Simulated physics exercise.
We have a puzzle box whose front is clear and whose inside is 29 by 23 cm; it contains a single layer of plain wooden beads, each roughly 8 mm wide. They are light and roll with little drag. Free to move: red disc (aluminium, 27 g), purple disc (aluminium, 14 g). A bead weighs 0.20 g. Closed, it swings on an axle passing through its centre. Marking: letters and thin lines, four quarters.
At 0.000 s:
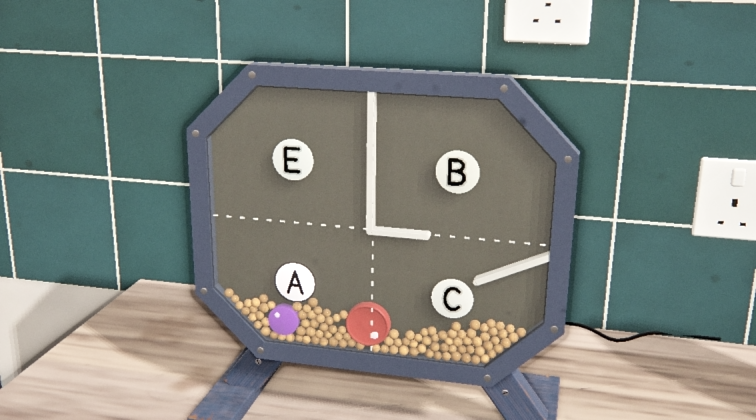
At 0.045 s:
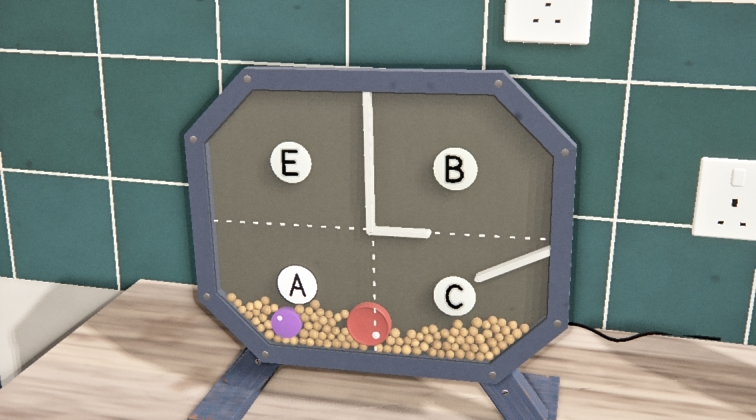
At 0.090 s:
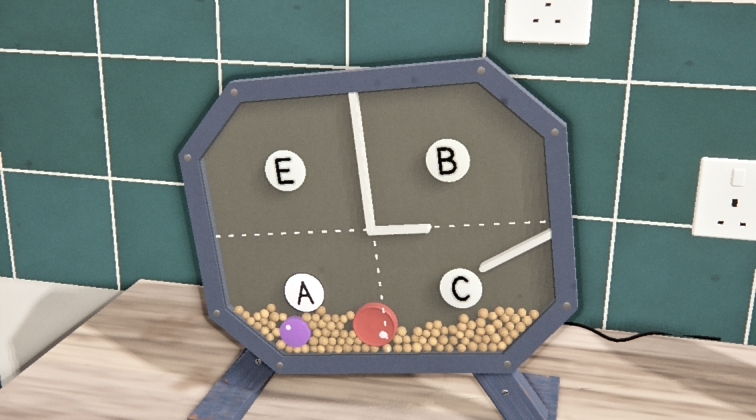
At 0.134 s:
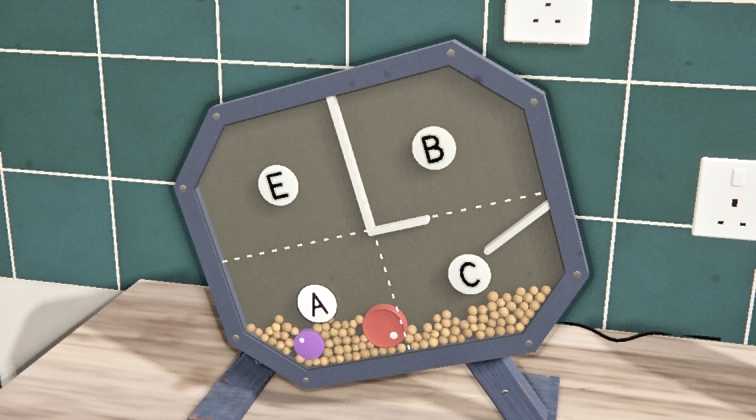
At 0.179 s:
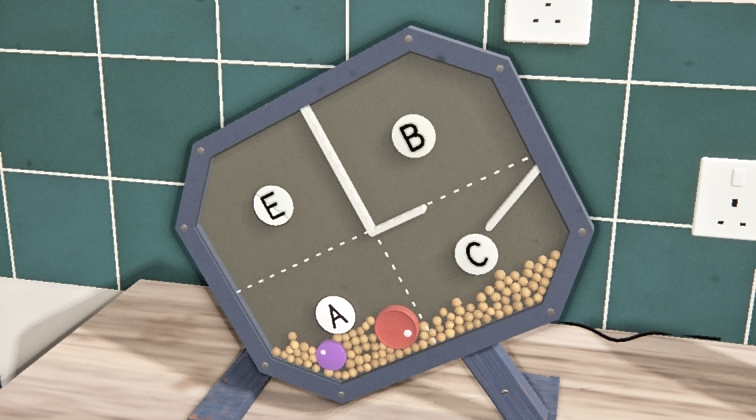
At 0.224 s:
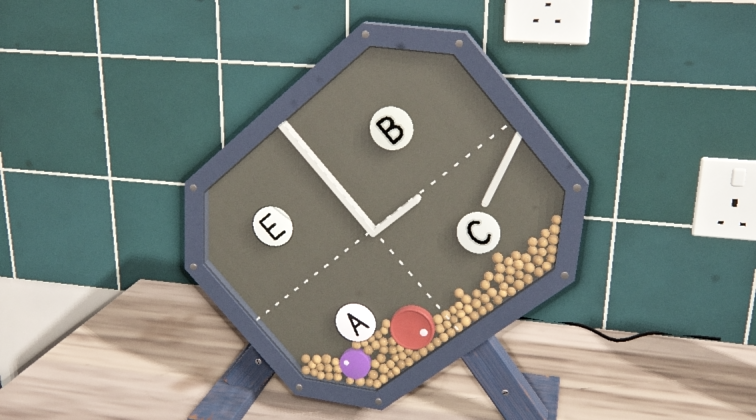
An eight-sided, clear-fronted box of small wooden beads turned anticlockwise, slowly and then further, while the beads shifted along its lower edges and the red and purple discs moved rightward with it.
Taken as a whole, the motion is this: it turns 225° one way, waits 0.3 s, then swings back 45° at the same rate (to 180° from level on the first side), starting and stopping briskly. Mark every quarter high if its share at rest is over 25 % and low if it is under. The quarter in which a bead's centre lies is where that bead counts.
Shares at rest: Quarter A low, quarter B low, quarter C low, quarter E high.
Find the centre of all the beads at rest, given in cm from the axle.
Some 5 cm right and 7 cm below.
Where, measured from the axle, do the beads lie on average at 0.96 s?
Position estimate: Right 10 cm, below 1 cm.
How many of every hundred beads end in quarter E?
Roughly 100 percent.
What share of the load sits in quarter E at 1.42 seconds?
That part holds about 100 percent of it.
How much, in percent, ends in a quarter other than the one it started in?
100 %.
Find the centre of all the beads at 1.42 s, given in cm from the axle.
Offset: Approx. 7 cm right, 5 cm below.
After 0.96 s, it has come round 225° anticlockwise; the beads' middle is 10 cm right of and 1 cm below the centre; E 100 %.
After 1.42 s, it has come round 202° anticlockwise; the beads' middle is 7 cm right of and 5 cm below the centre; E 100 %.
After 1.57 s, it stands 180° anticlockwise; the beads' middle is 5 cm right of and 7 cm below the centre; E 100 %.
At rest by 2.1 s, it stands 180° anticlockwise; A 0 %, B 0 %, C 0 %, E 100 %.
